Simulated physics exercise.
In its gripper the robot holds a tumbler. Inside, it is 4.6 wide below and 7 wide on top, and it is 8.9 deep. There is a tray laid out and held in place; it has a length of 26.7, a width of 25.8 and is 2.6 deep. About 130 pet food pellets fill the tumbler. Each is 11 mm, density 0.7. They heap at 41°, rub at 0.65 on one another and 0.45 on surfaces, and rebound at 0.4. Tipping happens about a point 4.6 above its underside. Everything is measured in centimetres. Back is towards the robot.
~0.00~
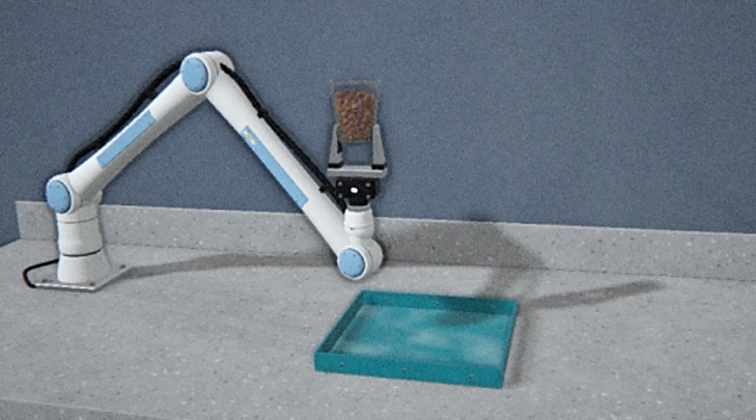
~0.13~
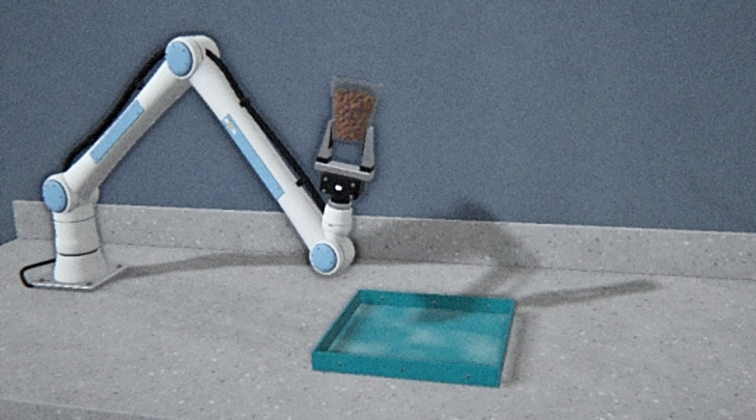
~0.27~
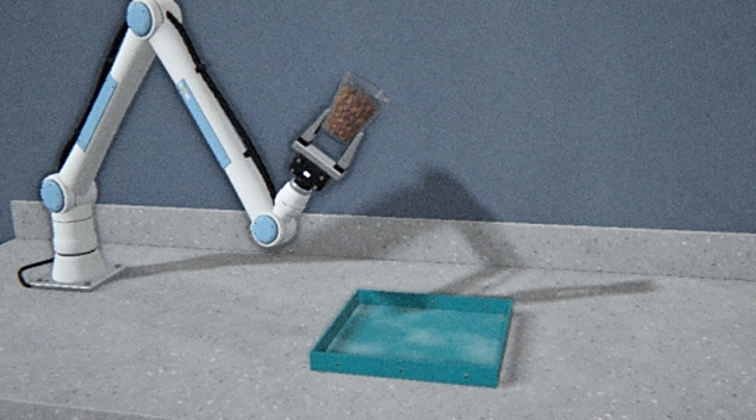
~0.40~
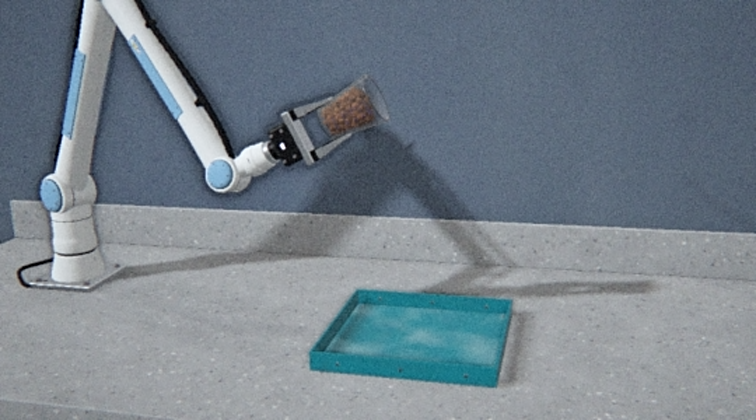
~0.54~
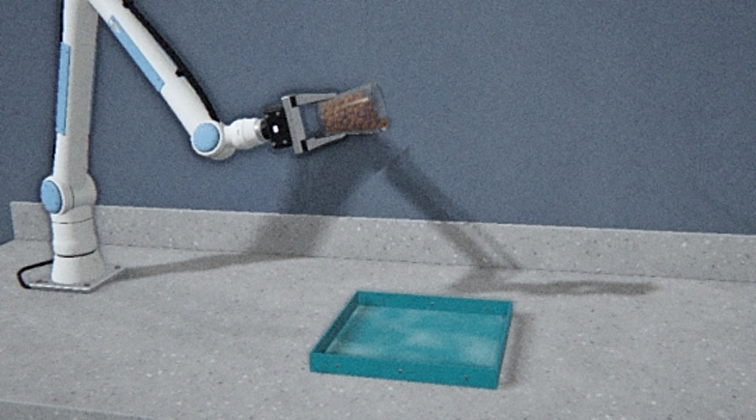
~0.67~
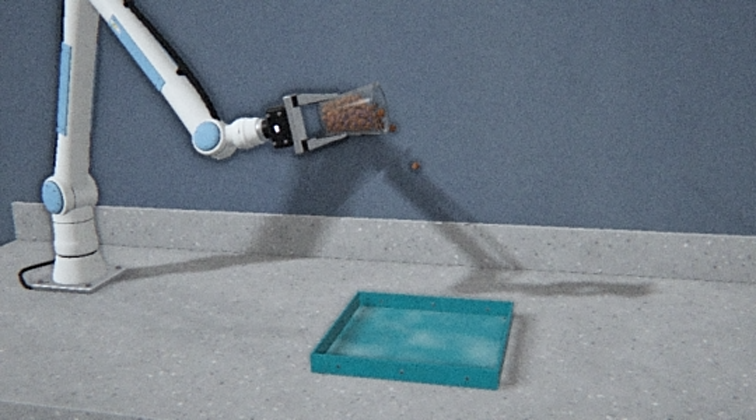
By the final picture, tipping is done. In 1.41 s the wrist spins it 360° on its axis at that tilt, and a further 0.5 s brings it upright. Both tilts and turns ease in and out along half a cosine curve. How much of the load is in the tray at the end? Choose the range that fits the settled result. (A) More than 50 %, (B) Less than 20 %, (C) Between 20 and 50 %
(C) Between 20 and 50 %.
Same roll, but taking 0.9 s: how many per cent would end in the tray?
It would come to around 20 percent.
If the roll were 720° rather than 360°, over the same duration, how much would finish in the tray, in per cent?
Share: Close to 35 %.
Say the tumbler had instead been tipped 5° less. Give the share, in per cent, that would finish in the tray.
15 per cent or so.
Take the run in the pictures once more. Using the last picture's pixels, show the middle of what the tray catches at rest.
Roughly pixel (434, 334).
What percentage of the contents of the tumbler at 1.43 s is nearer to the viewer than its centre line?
About 40 %.
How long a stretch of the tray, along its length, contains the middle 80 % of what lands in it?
That stretch is roughly 10 cm long.
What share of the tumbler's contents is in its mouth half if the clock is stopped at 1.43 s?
45 %.
By 1.43 s, tipped 79°, highest piece 39 above the table; 111 in the tumbler, 8 in the tray, 9 in flight or on a rim.
By 2.20 s, tipped 69°, highest piece 38 above the table; 97 in the tumbler, 30 in the tray, 1 in flight or on a rim.
By 2.78 s, upright, highest piece 40 above the table; 95 in the tumbler, 32 in the tray, 1 in flight or on a rim.
By 3.48 s, upright, highest piece 40 above the table; 95 in the tumbler, 33 in the tray.
Final count, 95 in the tumbler, 33 in the tray. That is 26 % in the tray.
